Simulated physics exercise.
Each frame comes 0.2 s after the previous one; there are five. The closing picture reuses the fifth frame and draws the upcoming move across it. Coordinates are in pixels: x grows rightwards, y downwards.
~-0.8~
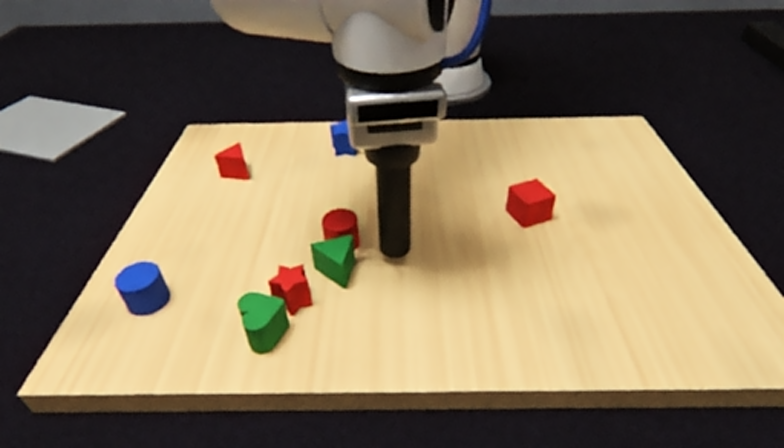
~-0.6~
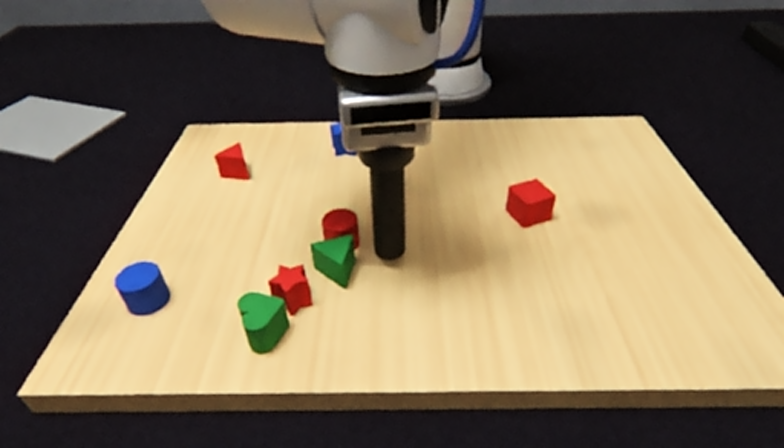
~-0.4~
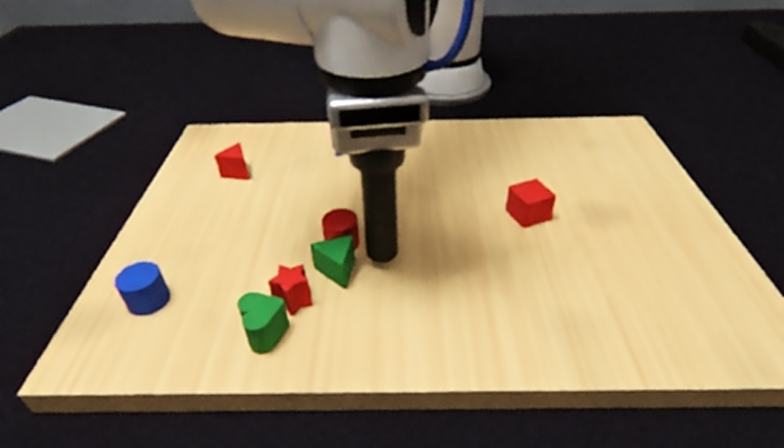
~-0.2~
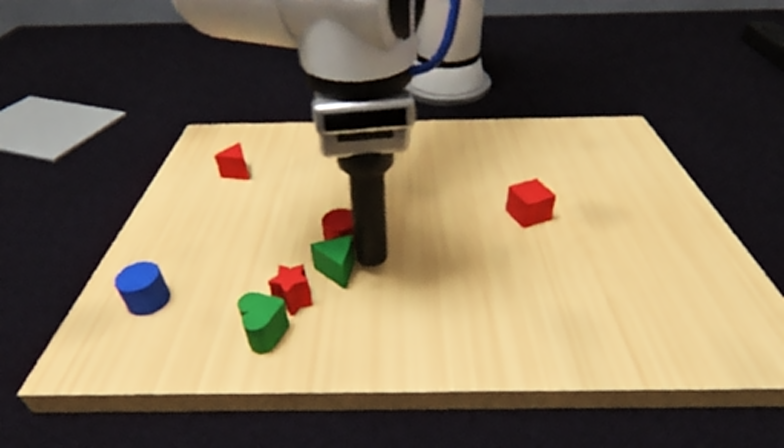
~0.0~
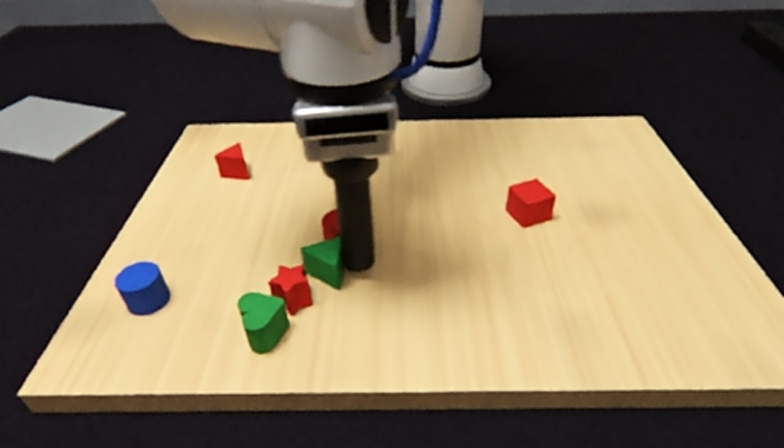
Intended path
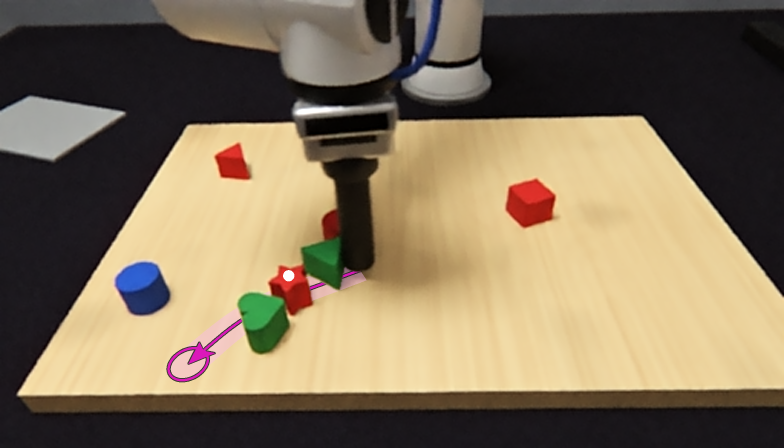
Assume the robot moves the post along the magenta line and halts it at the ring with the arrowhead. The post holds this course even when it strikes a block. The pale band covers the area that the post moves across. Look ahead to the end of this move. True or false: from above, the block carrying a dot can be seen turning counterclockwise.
That claim is false.
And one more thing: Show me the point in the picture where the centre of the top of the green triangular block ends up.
It will end up at (262, 256).
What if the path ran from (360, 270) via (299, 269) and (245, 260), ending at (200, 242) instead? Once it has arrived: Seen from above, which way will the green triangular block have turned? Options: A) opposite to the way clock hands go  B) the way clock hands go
I'll go with A - opposite to the way clock hands go.
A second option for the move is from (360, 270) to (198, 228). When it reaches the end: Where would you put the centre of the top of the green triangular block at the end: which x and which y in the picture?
My best guess is (284, 251).
Path on the board, from (360, 270) via (273, 303), ending at (188, 364); the dot is on the red star-shaped block.
What follows on the original path. One third of the way, post at (301, 283); green heart block at (253, 312), turned 15° anticlockwise; red star-shaped block at (263, 283), turned 40° anticlockwise; green triangular block at (274, 255), turned 20° clockwise.
Two thirds of the way, post at (241, 311); green heart block at (246, 320), turned 40° anticlockwise; red star-shaped block at (200, 304); green triangular block at (262, 256), turned 50° clockwise.
At the end, post at (185, 356); green heart block at (242, 326), turned 65° anticlockwise; red star-shaped block at (155, 323), turned 55° clockwise; green triangular block at (262, 256), turned 50° clockwise; red circle in place.
